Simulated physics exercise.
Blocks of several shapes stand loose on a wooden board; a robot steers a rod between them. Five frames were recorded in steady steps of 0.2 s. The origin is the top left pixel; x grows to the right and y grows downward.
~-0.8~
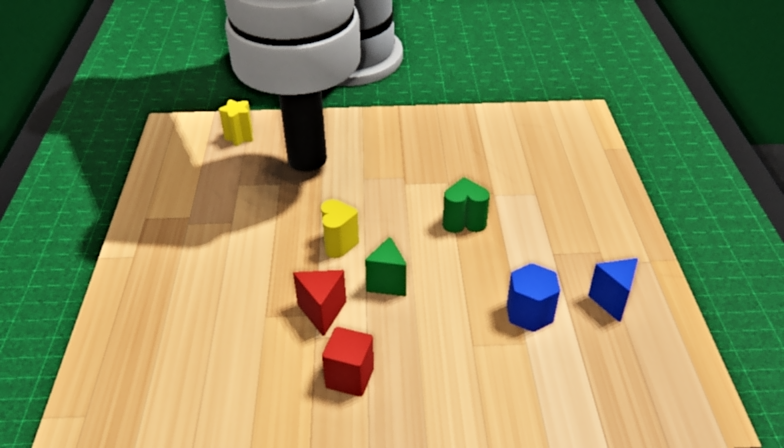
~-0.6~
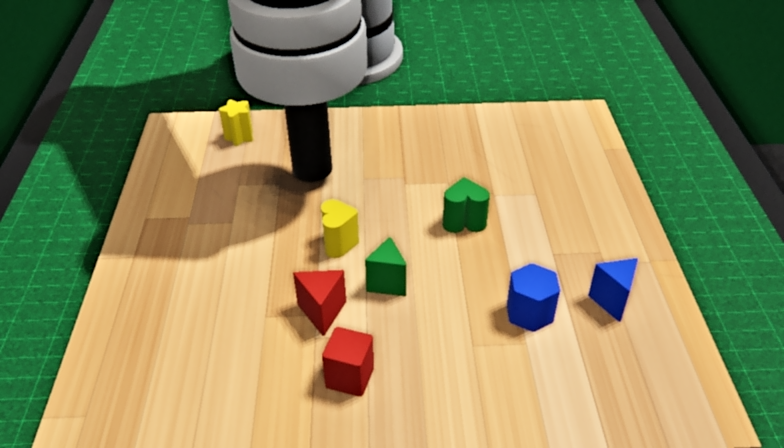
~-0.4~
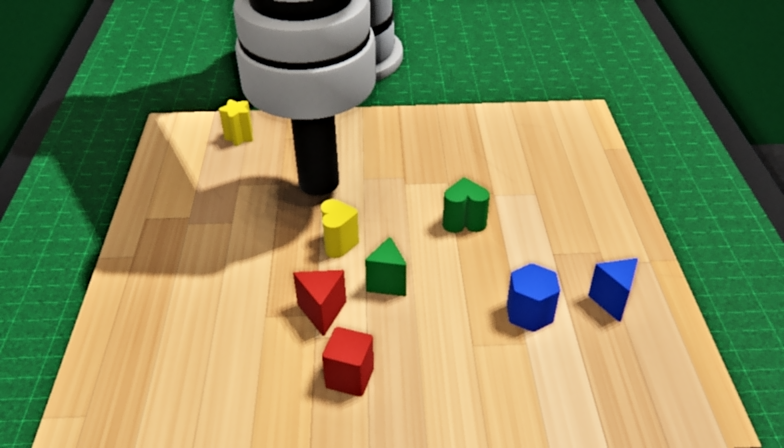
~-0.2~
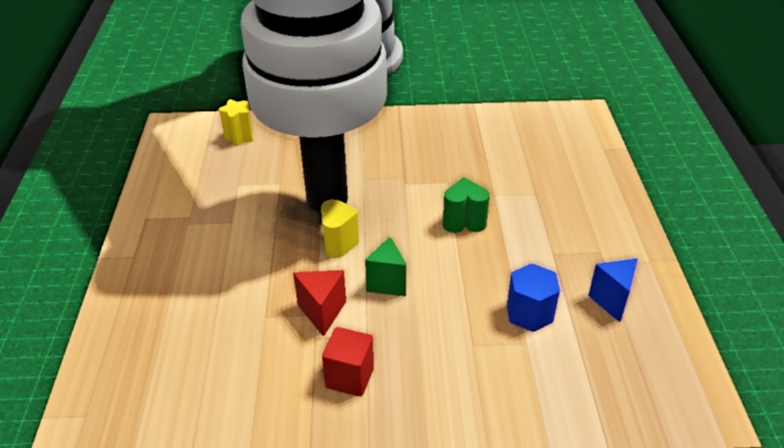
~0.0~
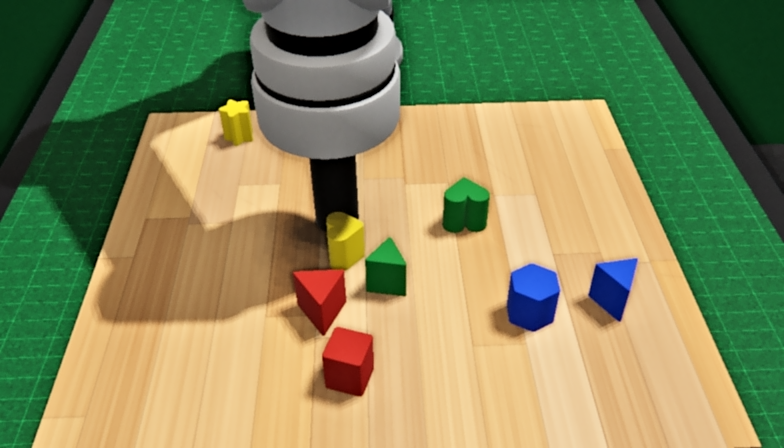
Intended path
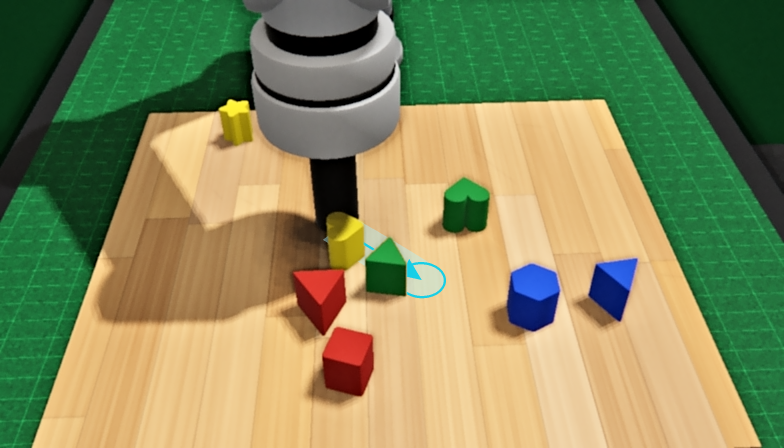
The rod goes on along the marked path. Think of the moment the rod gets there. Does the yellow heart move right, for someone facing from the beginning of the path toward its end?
Final answer: Yes.
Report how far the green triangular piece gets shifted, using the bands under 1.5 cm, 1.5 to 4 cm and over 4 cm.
The displacement of the green triangular piece is 1.5-4 cm.
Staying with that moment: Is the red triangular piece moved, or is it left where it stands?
At the moment the path ends, the red triangular piece still stands where it did.
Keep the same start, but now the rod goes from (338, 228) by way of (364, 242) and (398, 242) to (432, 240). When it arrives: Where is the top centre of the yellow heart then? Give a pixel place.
It should be at (353, 241) by then.
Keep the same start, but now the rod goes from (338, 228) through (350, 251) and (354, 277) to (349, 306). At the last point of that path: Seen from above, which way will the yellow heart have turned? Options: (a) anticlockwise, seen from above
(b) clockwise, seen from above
My answer is option a.
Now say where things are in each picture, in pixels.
The first picture shows rod tip (307, 160); block tops, red triangular piece (319, 281); yellow heart (337, 213); green triangular piece (387, 253).
The second picture shows rod (312, 170); blocks unchanged.
The third picture shows rod (319, 183); blocks unchanged.
The fourth picture shows rod (327, 199); blocks unchanged.
The fifth picture shows rod (337, 219); red triangular piece (319, 281); yellow heart (342, 225); green triangular piece (387, 253).
Path on the board, straight from (338, 228) to (422, 280).
What follows on the original path. One third of the way, rod (365, 236); yellow heart (353, 243), turned 45° clockwise.
Two thirds of the way, rod (393, 253); yellow heart (356, 251), turned 90° clockwise; green triangular piece (390, 261), turned 25° clockwise.
At the end, rod (422, 271); red triangular piece in place; yellow heart (356, 251), turned 90° clockwise; green triangular piece (399, 270), turned 85° clockwise.
